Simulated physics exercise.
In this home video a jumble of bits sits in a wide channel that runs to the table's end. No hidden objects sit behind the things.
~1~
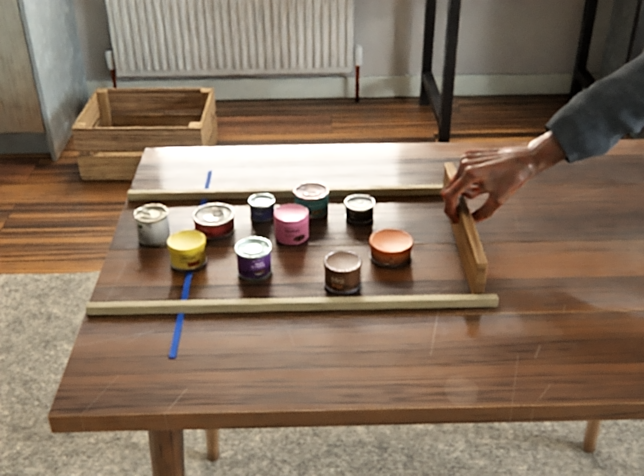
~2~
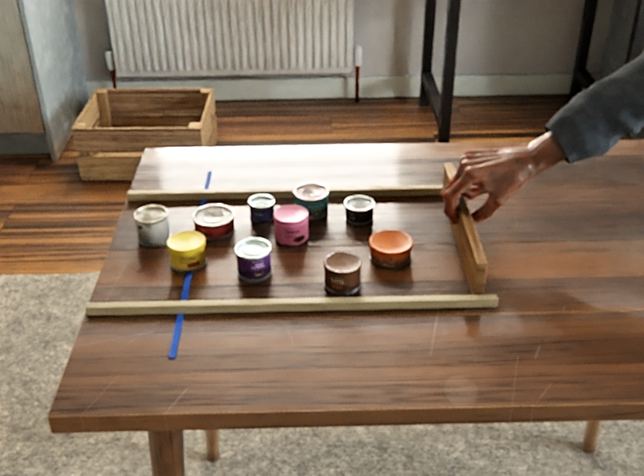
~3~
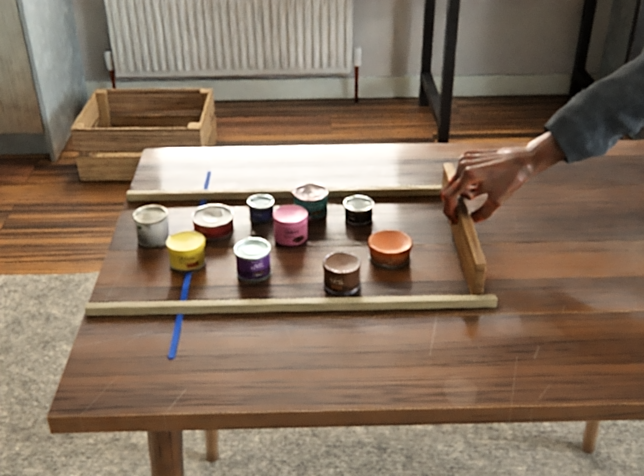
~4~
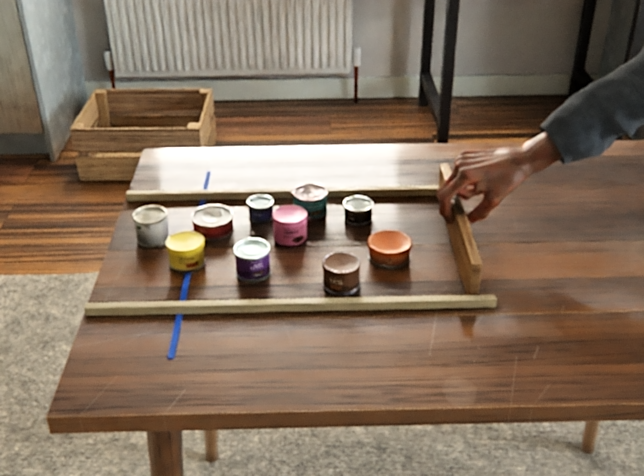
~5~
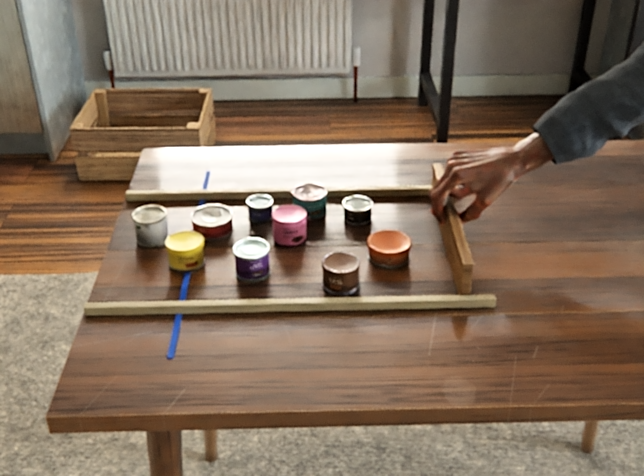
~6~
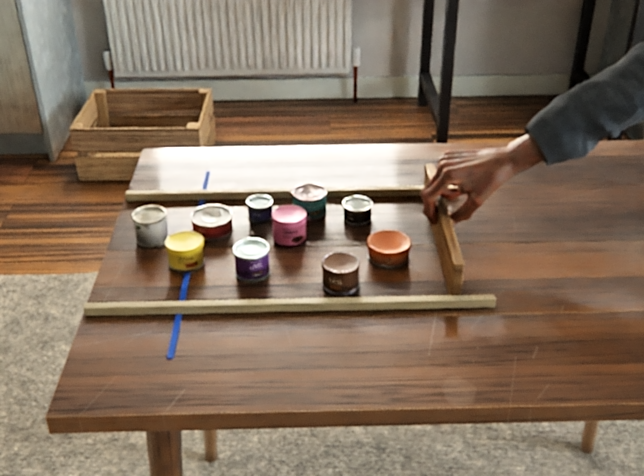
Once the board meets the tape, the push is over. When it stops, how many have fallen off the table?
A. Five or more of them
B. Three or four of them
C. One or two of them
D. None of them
The answer is C.
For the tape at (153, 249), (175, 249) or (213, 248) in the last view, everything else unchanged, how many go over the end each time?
Counts per try, in order: 3 / 1 / 0.
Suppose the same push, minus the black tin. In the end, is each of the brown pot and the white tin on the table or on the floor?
So the brown pot is still there and the white tin goes off the edge.
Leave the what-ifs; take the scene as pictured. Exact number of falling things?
In all, 1 of them.
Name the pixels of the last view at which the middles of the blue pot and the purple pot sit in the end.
The blue pot at (159, 212), the purple pot at (135, 269).
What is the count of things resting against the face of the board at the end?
5 in contact.
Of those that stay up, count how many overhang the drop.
Counting them gives 0.
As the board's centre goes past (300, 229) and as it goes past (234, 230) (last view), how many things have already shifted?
Tally: 7; 10.
Soon after, none off yet; white tin at rest near (151, 226); yellow tin at rest near (186, 252); red pot at rest near (212, 222).
Then, none off yet; white tin at rest near (151, 226); yellow tin at rest near (186, 252); red pot moving near (205, 226).
By the end, the number that fall off is one or two; fallen, white tin.
